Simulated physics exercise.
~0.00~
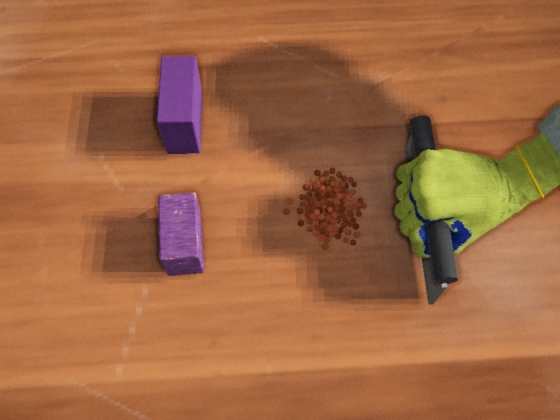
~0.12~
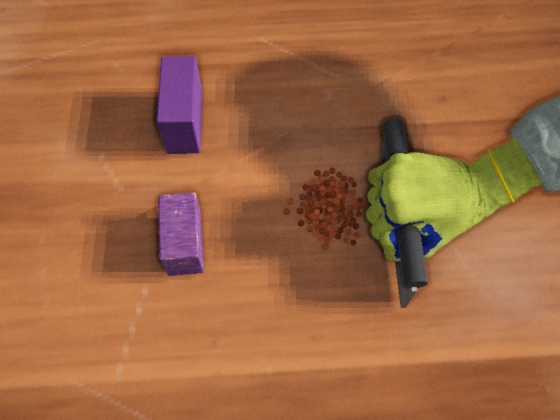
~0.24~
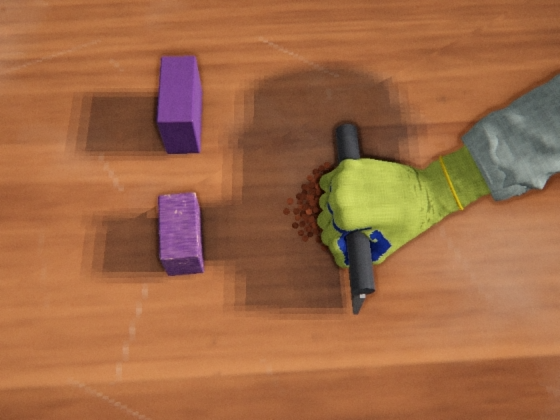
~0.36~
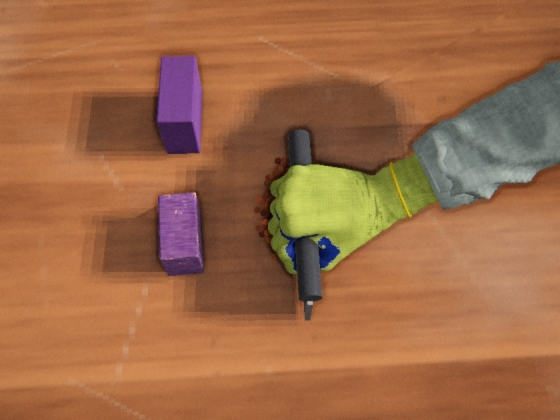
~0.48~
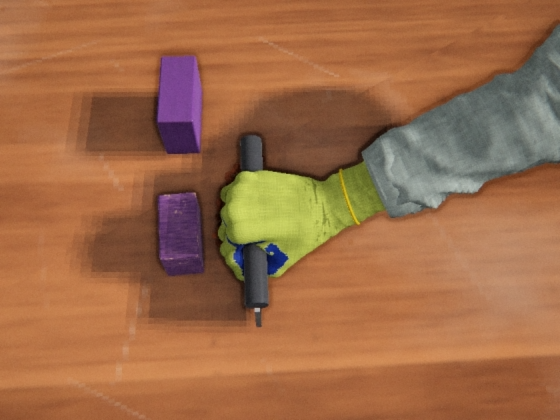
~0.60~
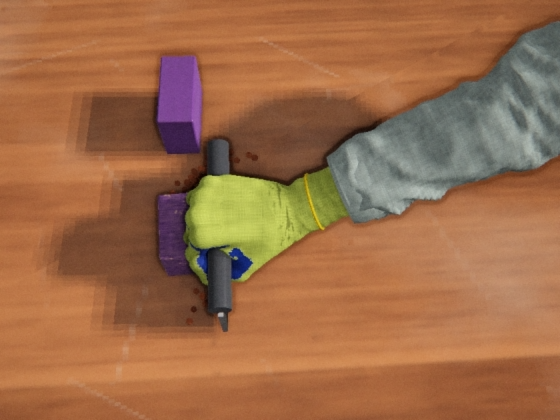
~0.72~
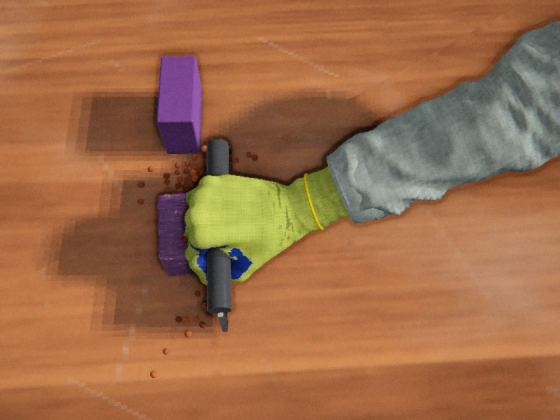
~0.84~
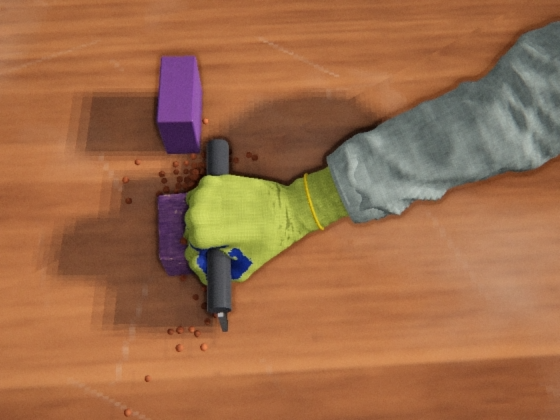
A gloved hand swept a dark scraper leftwards across a wooden surface, pushing a pile of small reddish-brown pellets toward two purple blocks, then stopped against the nearer block, where some pellets spilled into the gap and others scattered around its near end.
